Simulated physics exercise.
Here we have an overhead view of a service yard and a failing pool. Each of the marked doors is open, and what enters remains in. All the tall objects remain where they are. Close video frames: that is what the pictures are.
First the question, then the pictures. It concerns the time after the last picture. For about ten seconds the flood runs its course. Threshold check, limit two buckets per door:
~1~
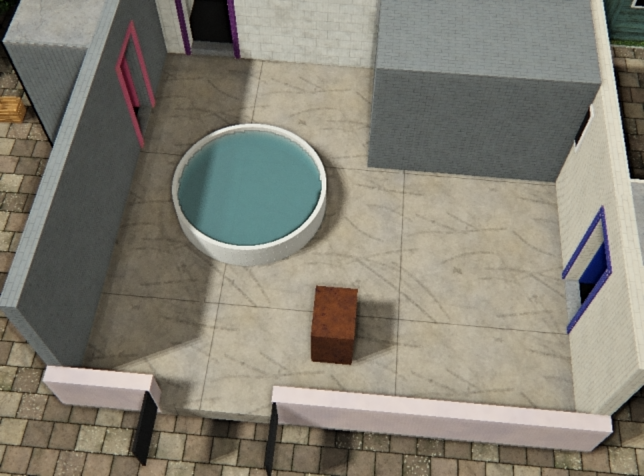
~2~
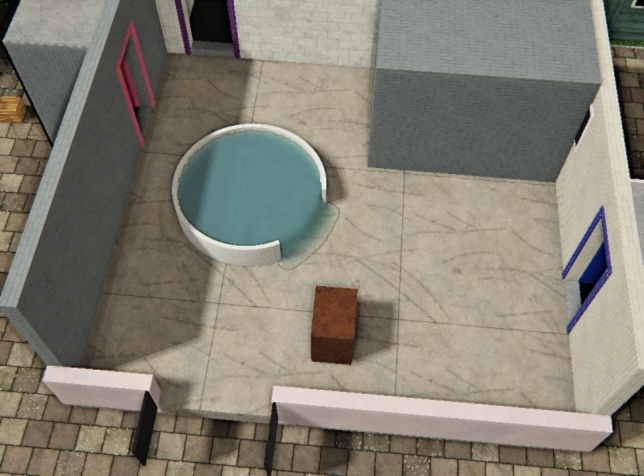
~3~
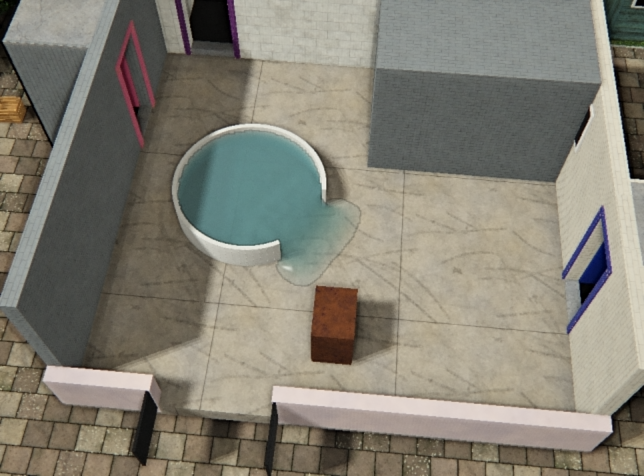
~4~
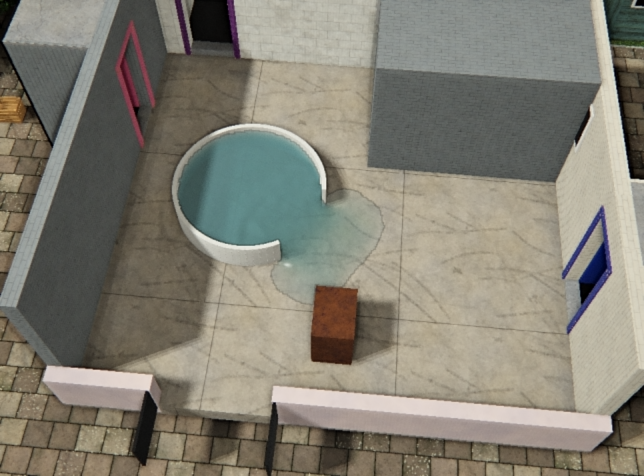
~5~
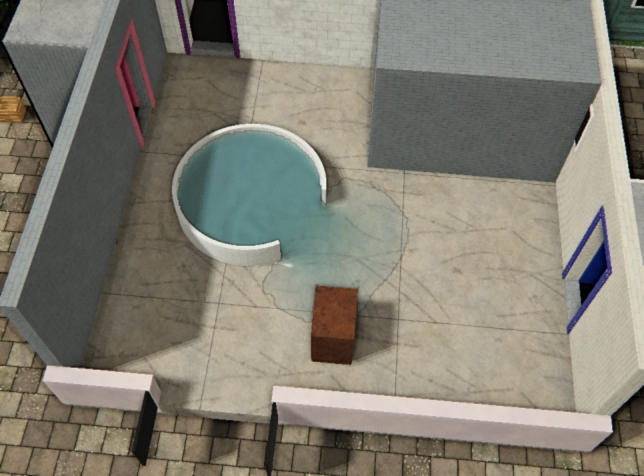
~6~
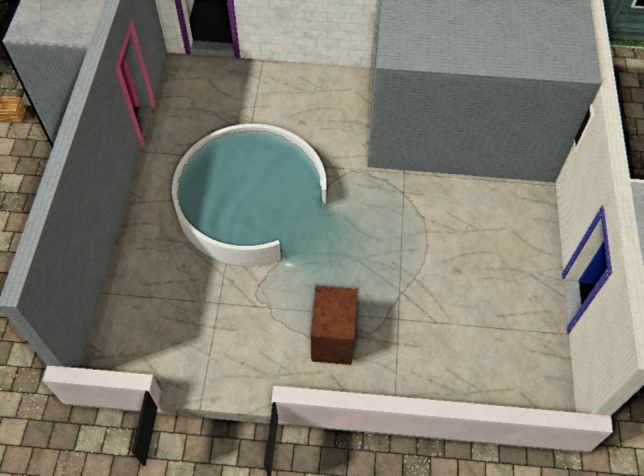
In order: The purple door does not top two buckets, the blue door tops two buckets, the pink door does not top two buckets.
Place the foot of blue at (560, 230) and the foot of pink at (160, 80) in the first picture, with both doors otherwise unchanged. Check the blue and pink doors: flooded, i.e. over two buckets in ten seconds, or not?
The blue door overflows, and the pink door falls short.
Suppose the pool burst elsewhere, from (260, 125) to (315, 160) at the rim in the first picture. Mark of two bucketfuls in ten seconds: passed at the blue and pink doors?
I'd expect the blue door to fall short and the pink door to exceed it.
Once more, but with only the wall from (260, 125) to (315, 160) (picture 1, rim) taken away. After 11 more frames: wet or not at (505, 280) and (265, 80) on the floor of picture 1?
As listed: Dry, wet.
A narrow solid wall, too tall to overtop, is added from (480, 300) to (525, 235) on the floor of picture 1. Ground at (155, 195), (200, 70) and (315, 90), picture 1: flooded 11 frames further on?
Taking them in order, I'd say parched, parched and parched.
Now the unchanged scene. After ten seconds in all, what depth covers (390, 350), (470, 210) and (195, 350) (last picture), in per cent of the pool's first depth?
In order: Roughly 10, 18 and 4 in a hundred.
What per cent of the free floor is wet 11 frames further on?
Estimate: Some 40 in a hundred.
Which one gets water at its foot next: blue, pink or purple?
Soonest: The one in blue.
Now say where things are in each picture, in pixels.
The round pool at (250, 186) is whole and still, in the first picture.
Water pours out at (309, 231) and has run to (330, 206), in the second picture.
Water pours out at (309, 232) and has run to (353, 211), in the third picture.
Water pours out at (309, 233) and has run to (373, 212), in the fourth picture.
Water pours out at (309, 233) and has run to (402, 229), in the fifth picture.
Water pours out at (309, 232) and has run to (369, 325), in the sixth picture.
A moment on, water covers 25 % of the floor; the purple door not reached, the blue door not reached, the pink door not reached.
Next, water covers 40 % of the floor; the purple door not reached, the blue door wet at the sill, nothing in, the pink door not reached.
Then, water covers 50 % of the floor; the purple door not reached, the blue door far over two buckets in, the pink door not reached.
Later, water covers 45 % of the floor; the purple door not reached, the blue door far over two buckets in, the pink door not reached.
In the end, water covers 65 % of the floor; the purple door not reached, the blue door far over two buckets in, the pink door not reached.
